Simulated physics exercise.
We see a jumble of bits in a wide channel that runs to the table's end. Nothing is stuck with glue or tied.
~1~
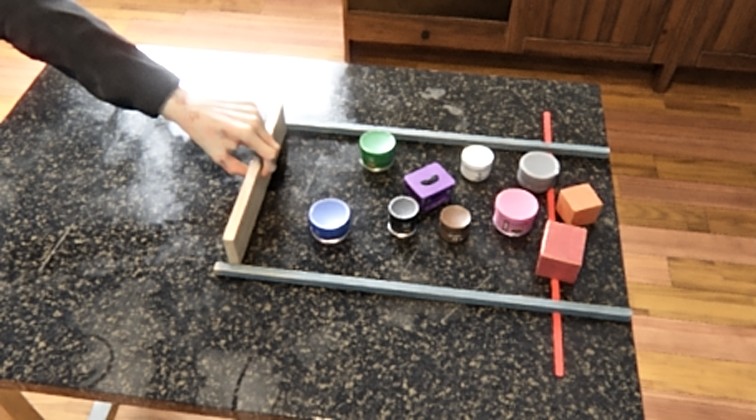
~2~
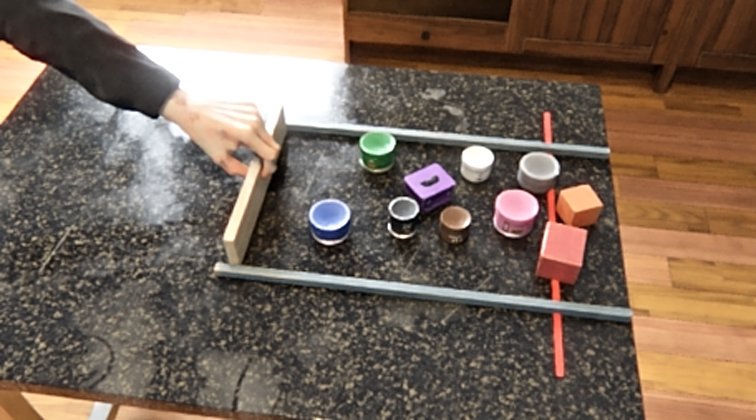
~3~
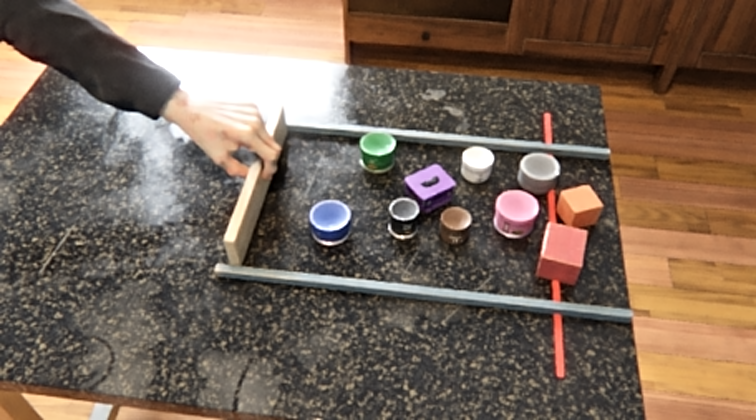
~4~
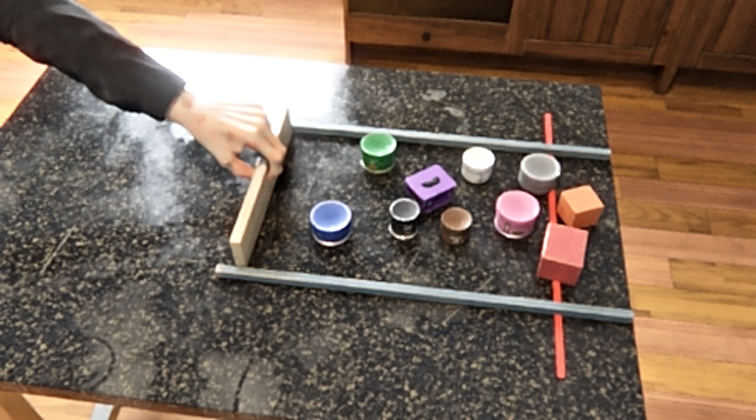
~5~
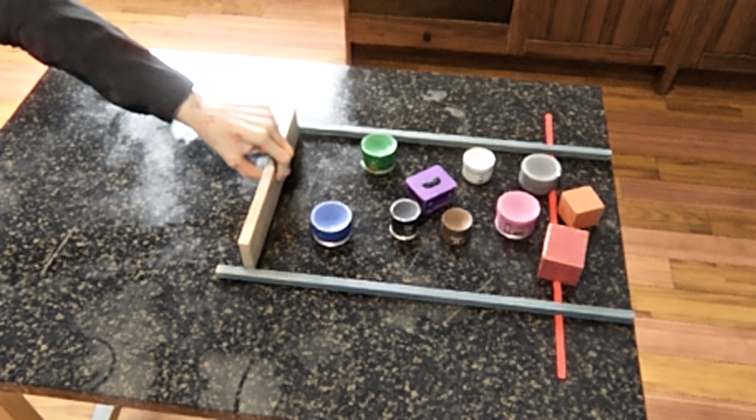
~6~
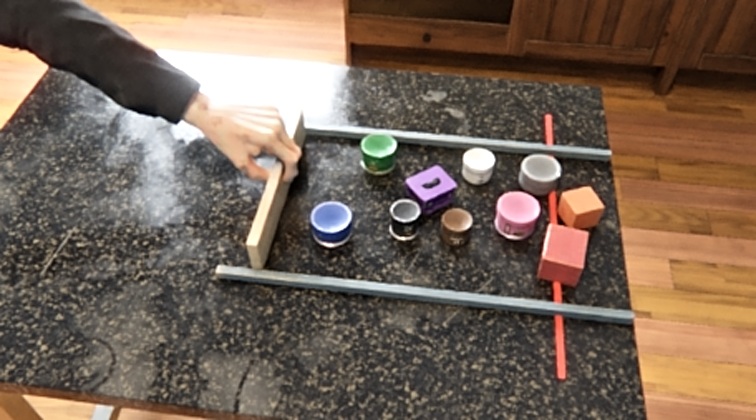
A hand slid a wooden board slightly to the right between two long rails on a dark speckled table, while the small colourful pots and blocks in front of it stayed put.
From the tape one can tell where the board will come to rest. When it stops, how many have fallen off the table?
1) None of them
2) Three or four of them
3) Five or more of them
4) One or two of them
4.
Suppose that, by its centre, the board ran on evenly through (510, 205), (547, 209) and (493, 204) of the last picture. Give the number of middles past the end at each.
Counts per position: 0 / 1 / 0.
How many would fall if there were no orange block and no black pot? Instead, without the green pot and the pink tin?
You'd count 1 the first time and 0 the second time.
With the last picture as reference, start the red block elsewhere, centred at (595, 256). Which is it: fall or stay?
From that start, the object then is safe.
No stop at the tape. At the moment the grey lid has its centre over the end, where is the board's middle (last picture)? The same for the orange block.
(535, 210) and (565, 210), roughly.
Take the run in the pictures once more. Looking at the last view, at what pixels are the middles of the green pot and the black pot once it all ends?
Answer: First (571, 168), after that (571, 222).
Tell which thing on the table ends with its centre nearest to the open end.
The orange block.
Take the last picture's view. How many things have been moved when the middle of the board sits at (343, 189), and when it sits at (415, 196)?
Counting first: 1, next 5.
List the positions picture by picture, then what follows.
In the first picture, orange block (578, 206); red block (561, 252); grey lid (538, 172); board (259, 178); tape (552, 222).
In the second picture, red block (561, 253); board (259, 179).
In the third picture, grey lid (539, 174); green pot (378, 152).
In the fourth picture, orange block (580, 208); white tub (478, 165).
In the fifth picture, red block (563, 254); brown tub (456, 227).
In the sixth picture, orange block (580, 209); red block (563, 255); grey lid (540, 175); board (280, 183); tape (554, 225).
Early on, none off yet; orange block at rest near (580, 209); red block at rest near (563, 255); grey lid at rest near (540, 175).
A while later, none off yet; orange block travelled a little near (596, 209); red block travelled a little near (579, 260); grey lid travelled about its own width near (600, 183).
Finally, the number that fall off is one or two; lost, grey lid.
